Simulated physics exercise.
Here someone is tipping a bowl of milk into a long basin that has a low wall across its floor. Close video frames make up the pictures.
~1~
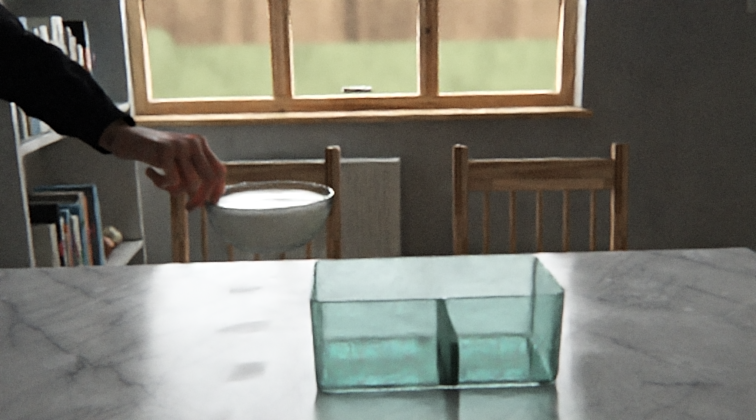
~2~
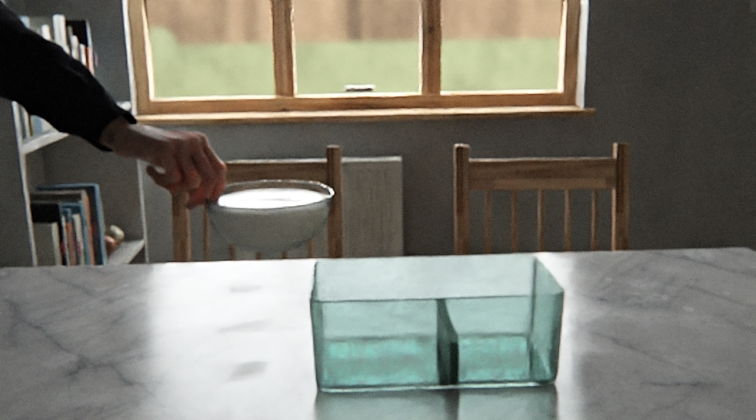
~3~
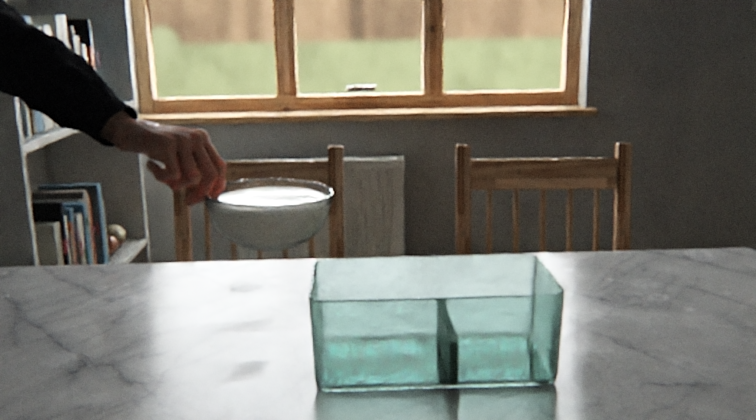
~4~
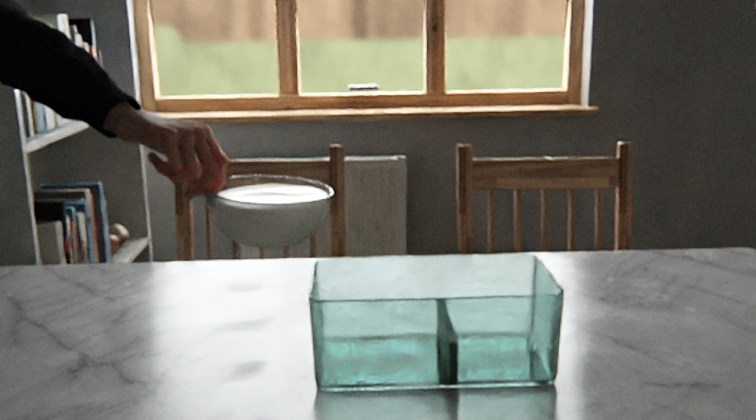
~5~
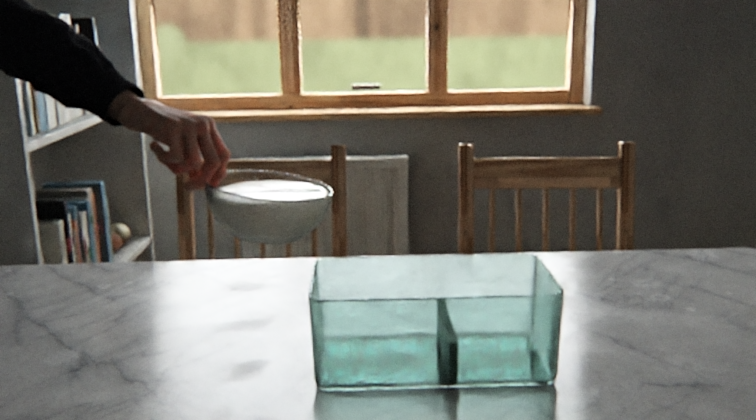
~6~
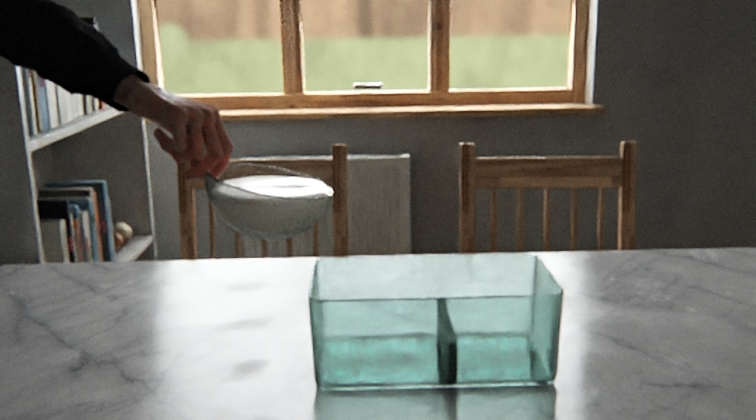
A room with a grey marble table is seen from just above the tabletop, facing a wooden-framed window. A pale bowl of milk is held by a dark-sleeved arm at left, above and left of a long, green, see-through basin with a low dividing wall, with bookshelves and two wooden chairs behind. The hand slowly tilts the bowl rightward as the view shifts slightly, the background edging right.
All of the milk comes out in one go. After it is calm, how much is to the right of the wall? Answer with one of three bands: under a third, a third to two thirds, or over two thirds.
Under a third.
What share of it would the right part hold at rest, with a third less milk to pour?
Roughly 5 in a hundred.
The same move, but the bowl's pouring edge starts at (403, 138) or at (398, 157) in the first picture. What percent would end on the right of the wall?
Start one gives close to 90 percent, start two close to 90 percent.
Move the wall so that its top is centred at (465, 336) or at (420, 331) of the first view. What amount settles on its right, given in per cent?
Around 15 per cent for the first, around 60 per cent for the second.
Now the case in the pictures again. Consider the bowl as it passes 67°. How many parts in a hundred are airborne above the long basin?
It's close to 45 percent.
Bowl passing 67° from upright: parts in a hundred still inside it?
I'd put it near 40 %.
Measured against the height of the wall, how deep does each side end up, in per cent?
About 50 left, about 0 right.
A moment on, the tilt is 67° and 42 per cent is still to pour, 13 is left of the wall and 0 right of it.
Next, the tilt is 95° and 2 per cent is still to pour, 84 is left of the wall and 2 right of it.
Then the tilt is 97° and 0 per cent is still to pour, 95 is left of the wall and 3 right of it.
Later the tilt is 97° and 0 per cent is still to pour, 94 is left of the wall and 4 right of it.
In the end 94 per cent lies left of the wall, 4 right of it and 2 outside.
